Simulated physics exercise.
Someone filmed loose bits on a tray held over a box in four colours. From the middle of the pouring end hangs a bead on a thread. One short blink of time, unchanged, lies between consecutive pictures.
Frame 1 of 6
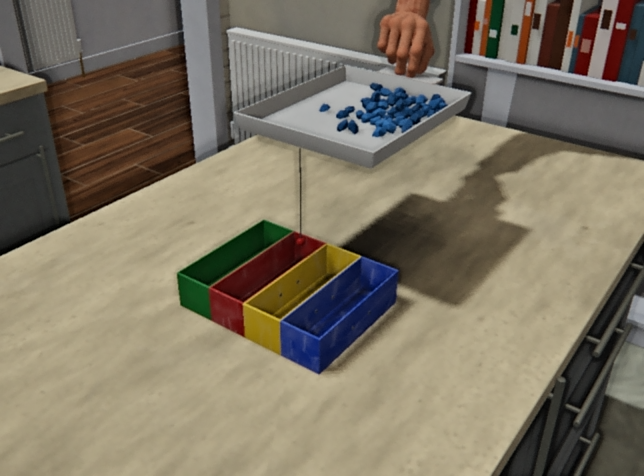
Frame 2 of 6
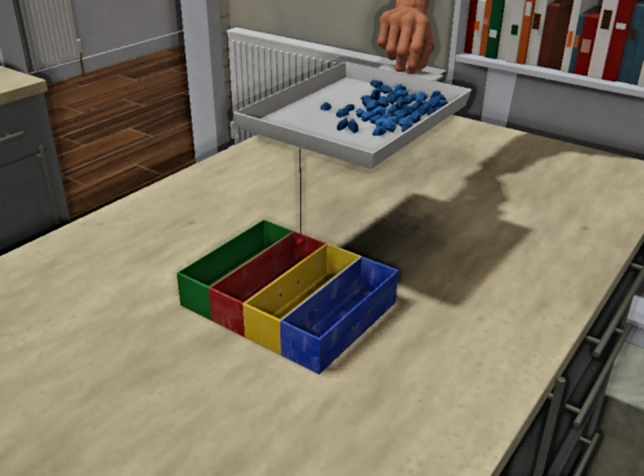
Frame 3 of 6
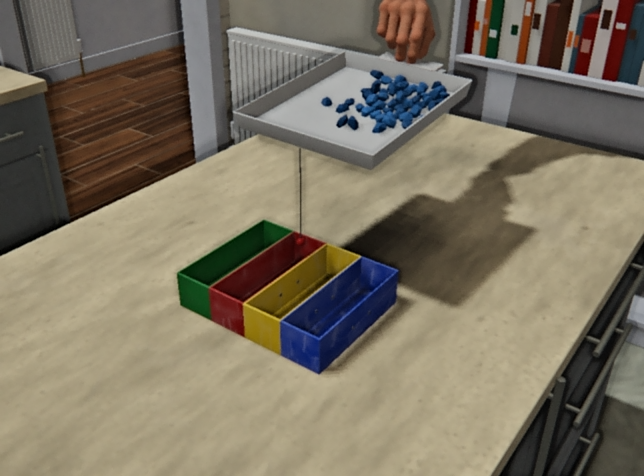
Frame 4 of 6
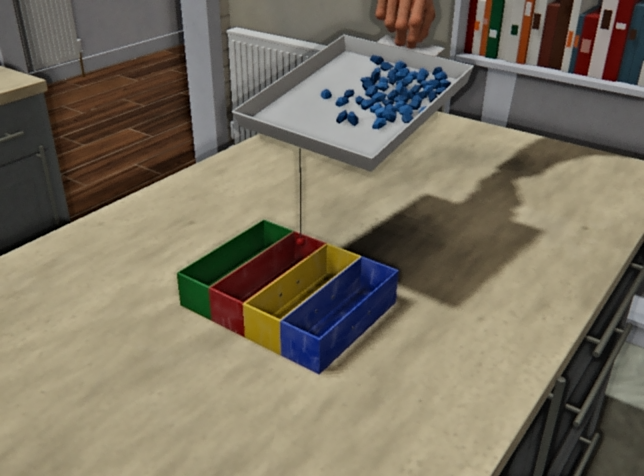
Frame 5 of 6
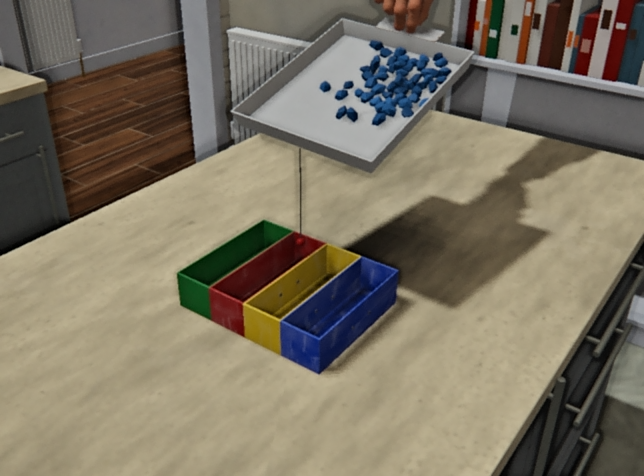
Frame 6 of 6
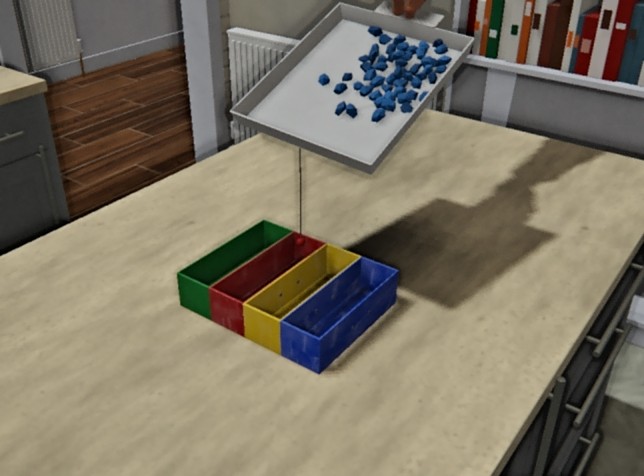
A grey tray of small blue stones sat almost level at first, then a hand gradually tilted it, raising the back edge, above a green, red, yellow and blue box on a counter.
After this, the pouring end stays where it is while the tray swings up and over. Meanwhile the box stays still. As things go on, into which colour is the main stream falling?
The main stream falls into the blue cell.
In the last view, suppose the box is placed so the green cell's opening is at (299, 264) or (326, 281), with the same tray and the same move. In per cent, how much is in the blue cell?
It would be roughly 0 per cent, followed by roughly 0 per cent.
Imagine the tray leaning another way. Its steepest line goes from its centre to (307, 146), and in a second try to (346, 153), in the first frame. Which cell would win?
Try 1 - yellow. Try 2 - blue.
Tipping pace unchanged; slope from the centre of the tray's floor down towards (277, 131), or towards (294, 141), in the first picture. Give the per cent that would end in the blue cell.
The first try gives close to 0 percent; the next gives 0 percent.
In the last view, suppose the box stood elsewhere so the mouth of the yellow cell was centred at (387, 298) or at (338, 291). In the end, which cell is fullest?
The first position gives the red cell, and the second gives that yellow cell.
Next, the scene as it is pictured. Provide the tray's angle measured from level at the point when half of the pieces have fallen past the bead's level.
It sits at roughly 110°.
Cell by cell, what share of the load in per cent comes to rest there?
I'd put the green cell near 0, the red cell near 10, the yellow cell near 30, and the blue cell near 50.
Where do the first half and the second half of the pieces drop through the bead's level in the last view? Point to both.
Roughly (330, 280) first, then roughly (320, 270).
Soon after the last picture, tray tipped steeply; nearly all on the tray; a small part falling or outside the box.
A little later, tray tipped past a quarter turn; about a quarter on the tray; about a quarter in the blue cell; a small part in the yellow cell; a stray few in the red cell; about a quarter falling or outside the box.
Later still, tray tipped past a quarter turn; about half in the blue cell; about a third in the yellow cell; a small part in the red cell; a stray few in the green cell; a small part falling or outside the box.
At rest, tray tipped past a quarter turn; about half in the blue cell; about a third in the yellow cell; a small part in the red cell; a stray few in the green cell; a small part outside the box.
